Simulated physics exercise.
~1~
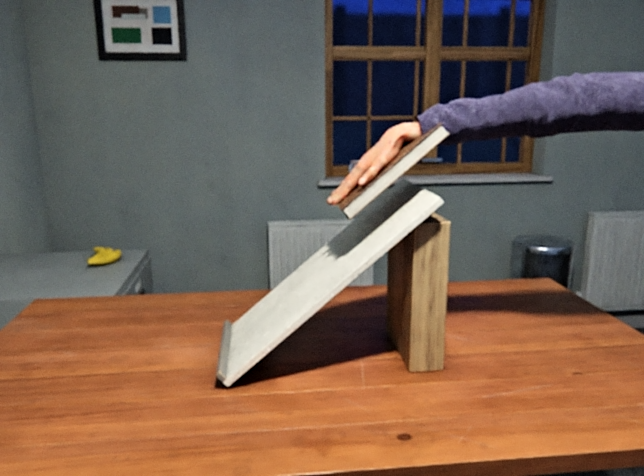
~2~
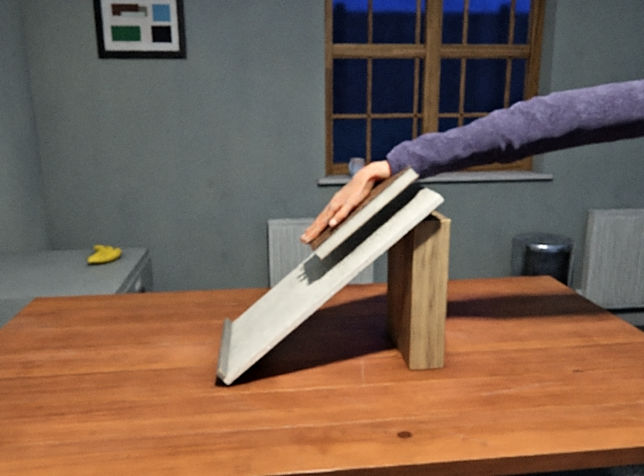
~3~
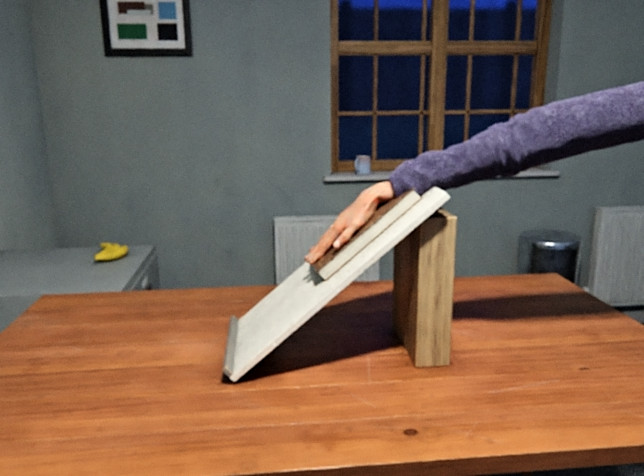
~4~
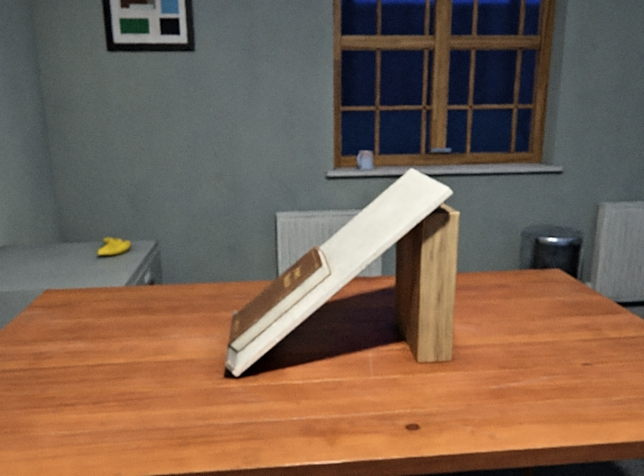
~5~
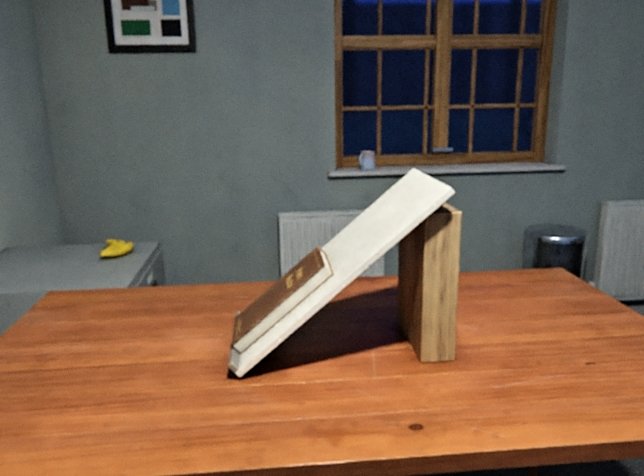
A pale board slopes down to the left across a reddish wooden table, its upper end propped on an upright wooden block. The slightly swaying view looks across the table toward a grey wall with a wood-framed window, a framed print at upper left and a yellow object on a side surface. An arm in a purple sleeve reaches in from the right, holding a brown book above the board. The hand lowers the book onto the upper slope, then lets go and withdraws. The book runs down the board and ends resting at its lower end.
